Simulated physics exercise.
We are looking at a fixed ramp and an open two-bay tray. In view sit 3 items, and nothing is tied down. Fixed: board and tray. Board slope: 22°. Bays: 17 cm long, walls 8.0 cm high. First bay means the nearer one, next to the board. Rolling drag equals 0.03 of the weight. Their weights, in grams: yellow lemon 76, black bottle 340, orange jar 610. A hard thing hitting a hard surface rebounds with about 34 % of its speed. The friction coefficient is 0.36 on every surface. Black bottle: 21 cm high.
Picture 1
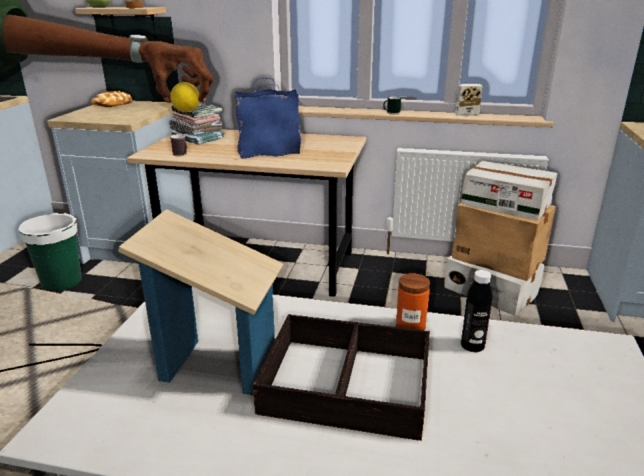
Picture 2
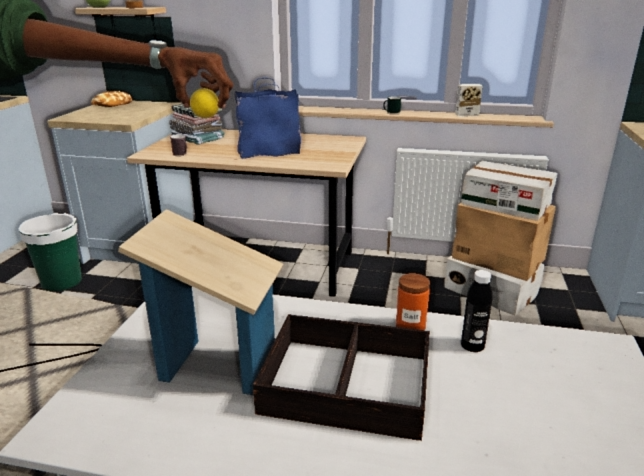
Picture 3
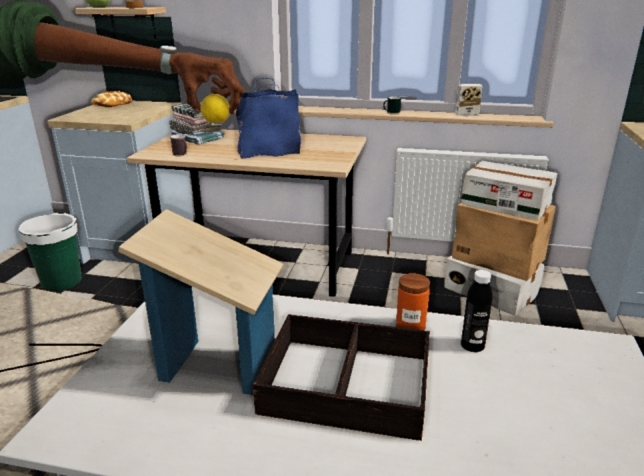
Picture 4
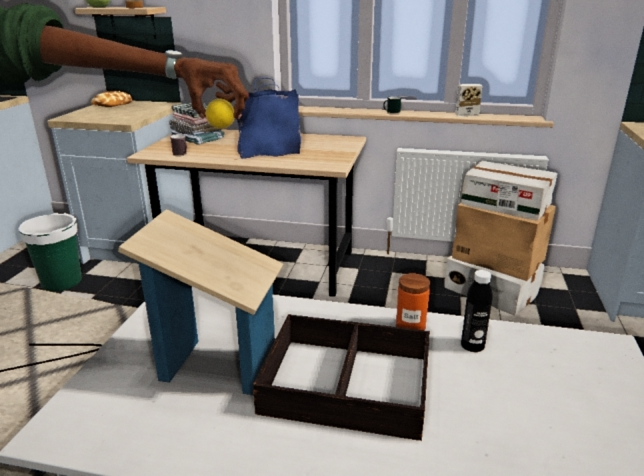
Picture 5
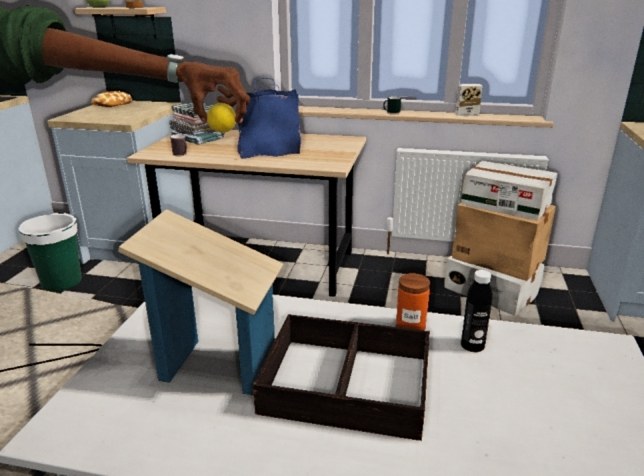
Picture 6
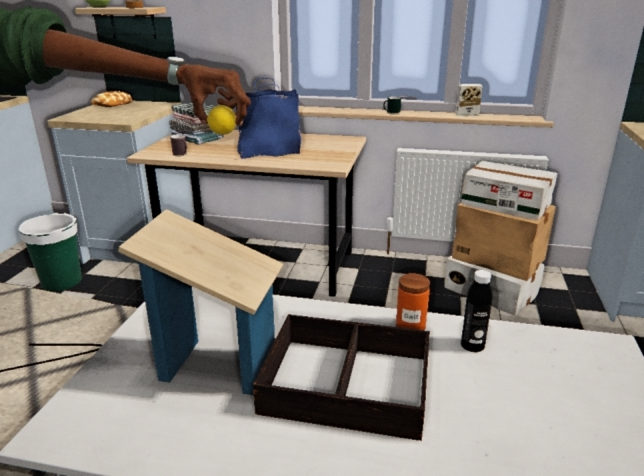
The video shows a hand moving a yellow lemon a short way right and slightly down, then holding it still above a sloping wooden board, while a dark two-section tray, an orange jar and a black bottle stay motionless.
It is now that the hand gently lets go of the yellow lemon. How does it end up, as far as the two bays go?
It ends up in the nearer bay.
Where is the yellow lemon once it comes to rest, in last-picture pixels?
Rest point: Near (292, 367).
Then, 0.30 s after the last picture, yellow lemon near (230, 216).
Then, 0.40 s after the last picture, yellow lemon near (254, 257).
Then, 0.60 s after the last picture, yellow lemon near (329, 351).
Then, 0.80 s after the last picture, it is in the nearer bay; yellow lemon near (307, 369).
At rest, it is in the nearer bay; the bystanders in place, give or take 4 cm. Seen from the same camera at the end, yellow lemon near (291, 367).
